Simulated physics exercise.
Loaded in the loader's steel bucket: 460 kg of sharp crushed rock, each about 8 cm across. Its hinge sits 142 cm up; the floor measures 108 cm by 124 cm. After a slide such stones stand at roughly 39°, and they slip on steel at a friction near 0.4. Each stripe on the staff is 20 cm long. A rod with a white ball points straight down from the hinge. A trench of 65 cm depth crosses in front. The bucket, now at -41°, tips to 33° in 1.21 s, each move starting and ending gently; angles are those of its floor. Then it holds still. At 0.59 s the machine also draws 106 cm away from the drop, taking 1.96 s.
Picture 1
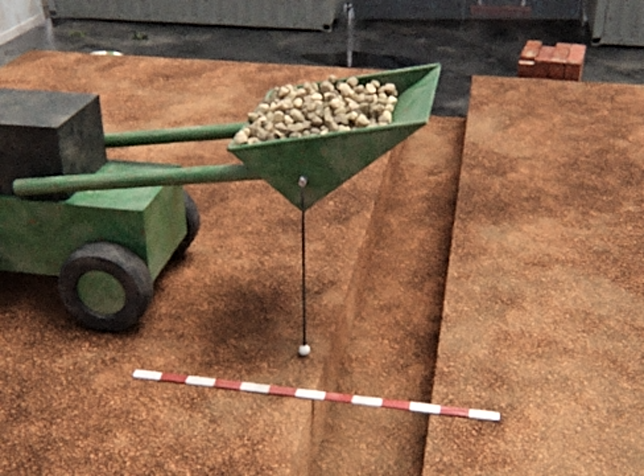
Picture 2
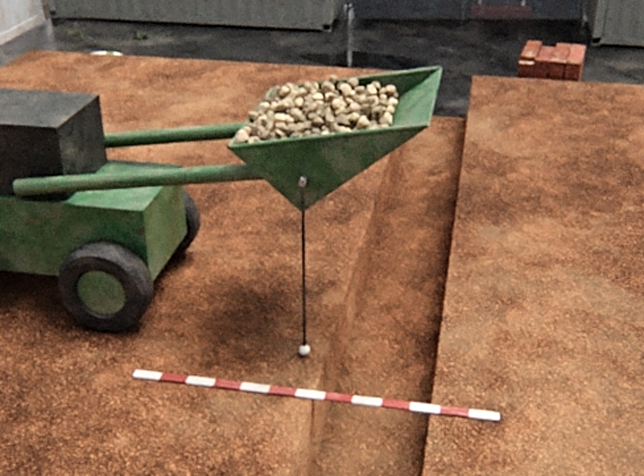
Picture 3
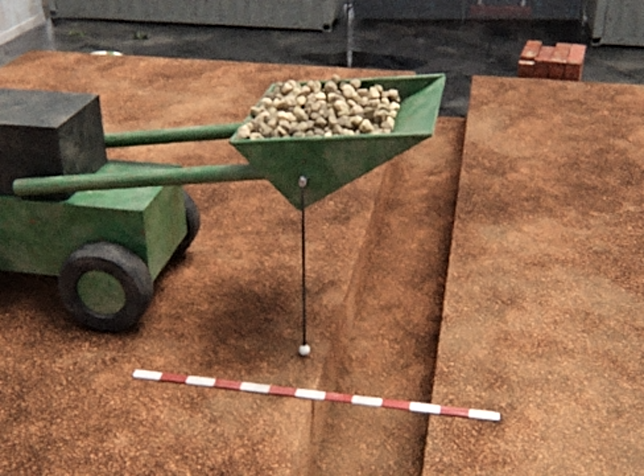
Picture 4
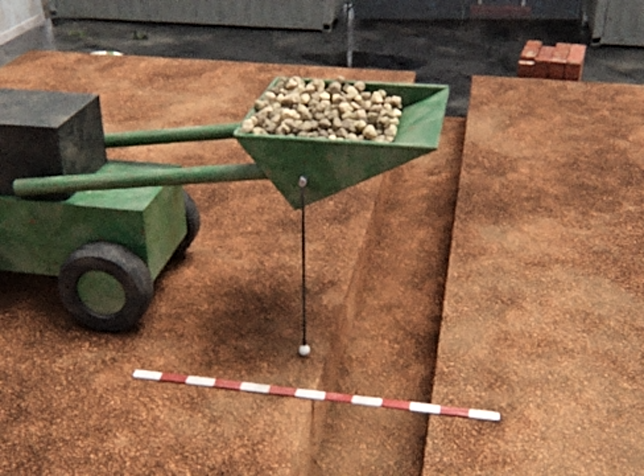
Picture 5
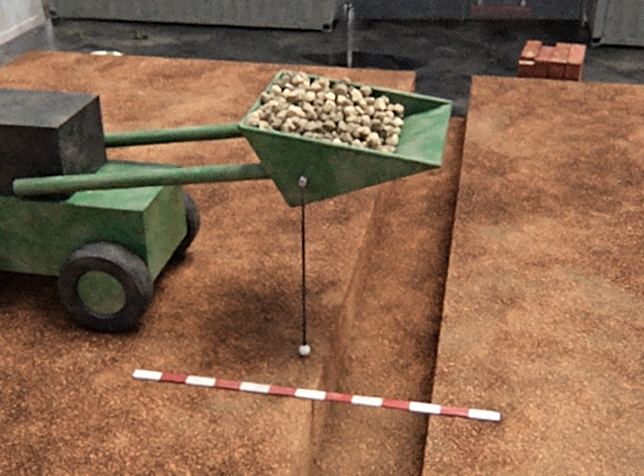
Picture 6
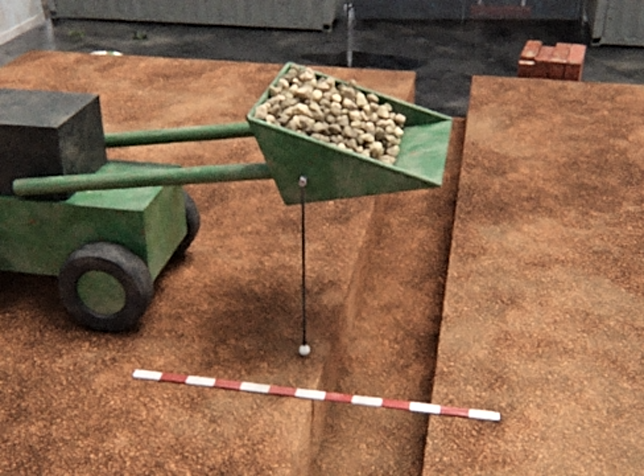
To begin with, a green loader on the left holds its bucket of rounded stones tilted back, the lip raised beside a trench. The bucket then rotates gradually forward, its lip lowering on the right until the floor slants only slightly upward, while the stones shift little and the machine stays still.
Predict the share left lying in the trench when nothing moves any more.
Roughly 90 per cent ends in the trench.
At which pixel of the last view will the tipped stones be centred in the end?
Near (389, 366).
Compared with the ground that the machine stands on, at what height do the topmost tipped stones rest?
Some 14 cm above that level.
A little later the floor is at 22°; 100 % in the bucket; the foremost stones are at (392, 201).
Then the floor is at 33°; 75 % in the bucket, 25 % in the trench; the foremost stones are at (420, 278).
Later still the floor is at 33°; 0 % in the bucket, 11 % short of the trench, 89 % in the trench, 1 % past the trench; the foremost stones are at (462, 346).
In the end the floor is at 33°; 0 % in the bucket, 11 % short of the trench, 89 % in the trench, 1 % past the trench; the foremost stones are at (462, 346).
